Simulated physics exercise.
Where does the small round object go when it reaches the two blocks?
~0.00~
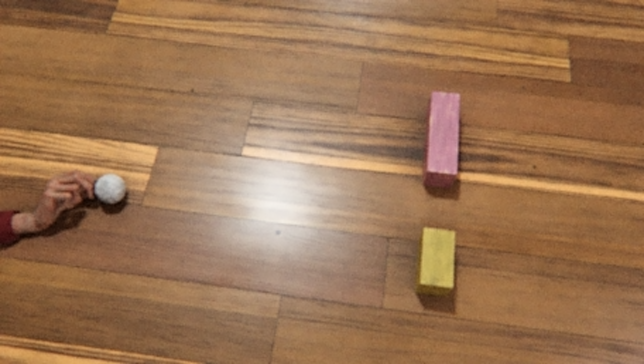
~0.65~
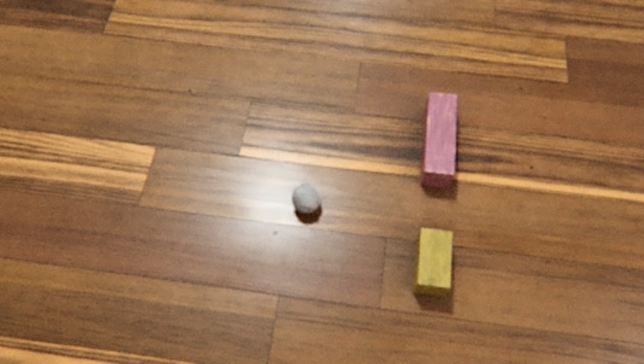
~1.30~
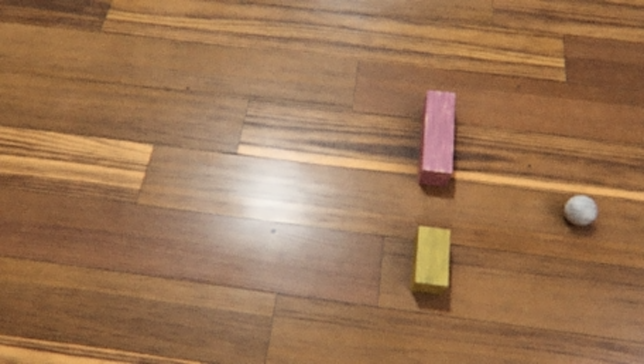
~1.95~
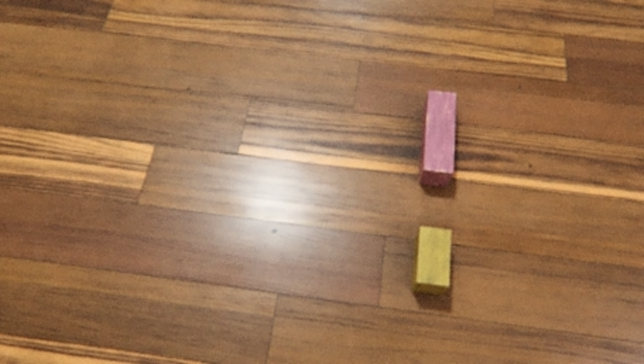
It rolls through the gap between the pink block and the yellow block and comes out on the right side, while both blocks stay where they are.
A small, round, whitish object sits by the fingertips of a hand in a dark red sleeve at the left of a wooden floor, seen from above by a slightly swaying camera. Toward the right stand two blocks, a longer pink one above and a shorter yellow one below, with a gap between them. The hand lets go and leaves the view as the round object rolls right toward the opening. It passes between the blocks and comes out on their right side. At the end it is out of sight, and both blocks remain in place.
